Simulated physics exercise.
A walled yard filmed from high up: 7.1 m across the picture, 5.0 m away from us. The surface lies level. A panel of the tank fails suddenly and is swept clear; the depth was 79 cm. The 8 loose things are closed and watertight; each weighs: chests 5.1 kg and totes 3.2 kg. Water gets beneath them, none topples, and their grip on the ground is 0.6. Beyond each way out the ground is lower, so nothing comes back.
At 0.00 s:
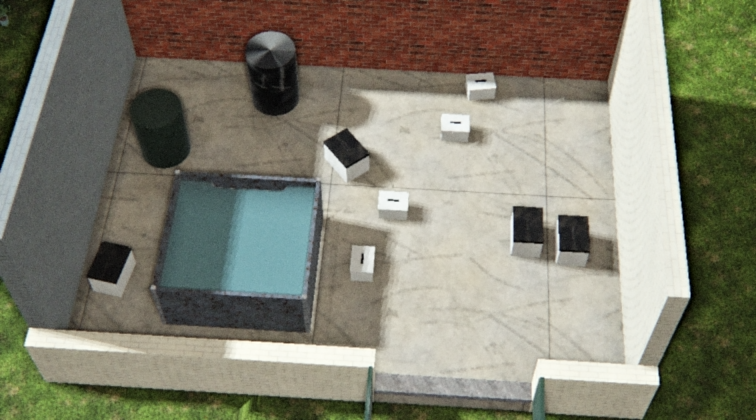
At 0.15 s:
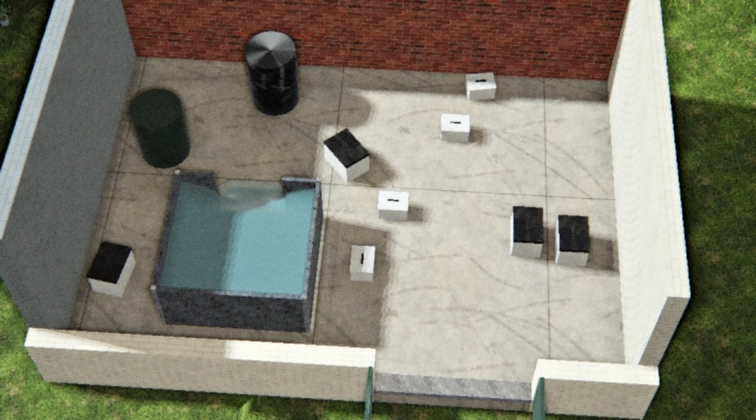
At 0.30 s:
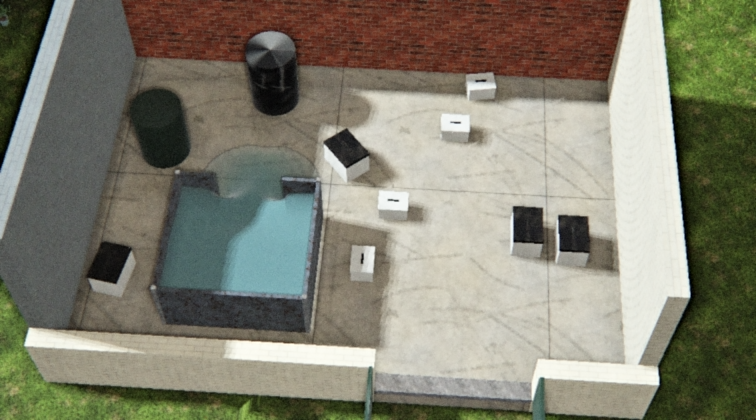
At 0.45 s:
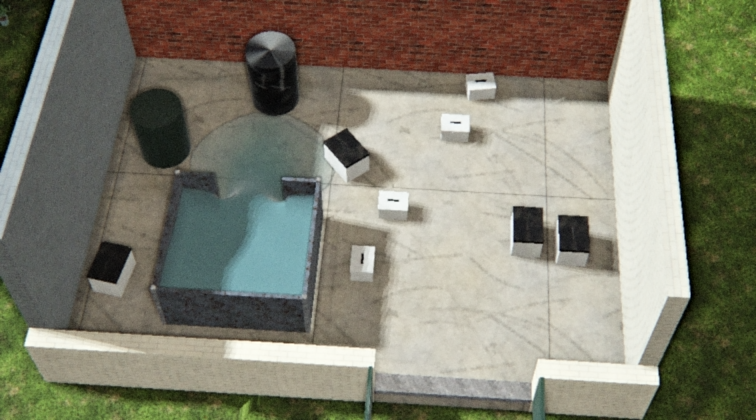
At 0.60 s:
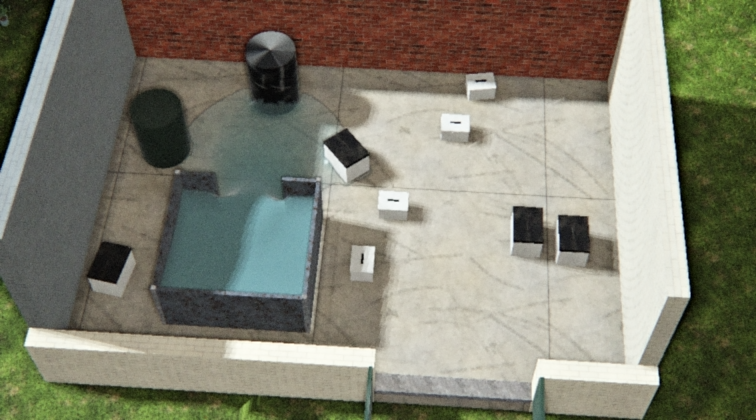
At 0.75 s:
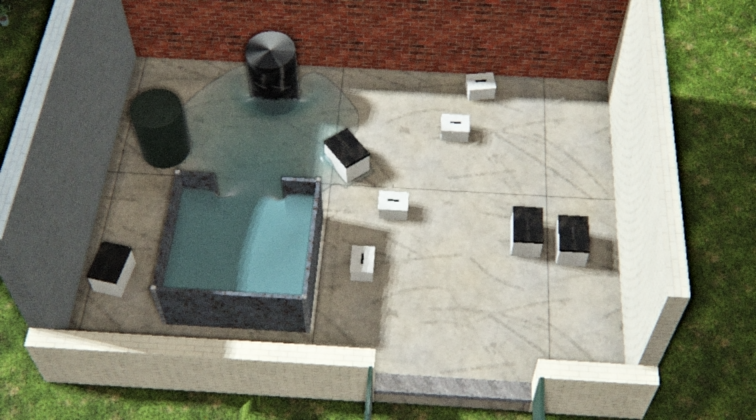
A walled yard with a water tank whose back panel opens, water spreading across the paving around still boxes and dark barrels.
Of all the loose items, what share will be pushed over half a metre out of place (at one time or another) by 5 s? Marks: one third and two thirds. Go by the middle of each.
It is from one to two thirds.
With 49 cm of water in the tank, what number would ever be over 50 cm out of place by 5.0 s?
In that case 3 of them.
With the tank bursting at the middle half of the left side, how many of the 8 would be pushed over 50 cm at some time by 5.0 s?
In that case 4 of them.
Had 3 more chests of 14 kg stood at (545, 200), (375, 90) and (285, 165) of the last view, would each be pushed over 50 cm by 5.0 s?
In turn: Under, more, past it.
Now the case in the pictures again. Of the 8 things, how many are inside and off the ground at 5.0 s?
At that moment 1.
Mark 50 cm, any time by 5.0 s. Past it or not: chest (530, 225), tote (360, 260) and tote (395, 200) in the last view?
In that order: Short of it, less, less.
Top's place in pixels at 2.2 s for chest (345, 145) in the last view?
Near (435, 139).
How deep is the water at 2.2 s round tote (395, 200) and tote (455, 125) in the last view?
Roughly 0 and 2 cm.
After 1.1 s 0 of 8 are over 50 cm from their spots; 0 afloat.
After 2.2 s 2 of 8 are over 50 cm from their spots; 0 afloat.
After 3.5 s 3 of 8 are over 50 cm from their spots; 1 afloat.
After 5.0 s 5 of 8 are over 50 cm from their spots, and 5 have been at some point; 1 afloat.
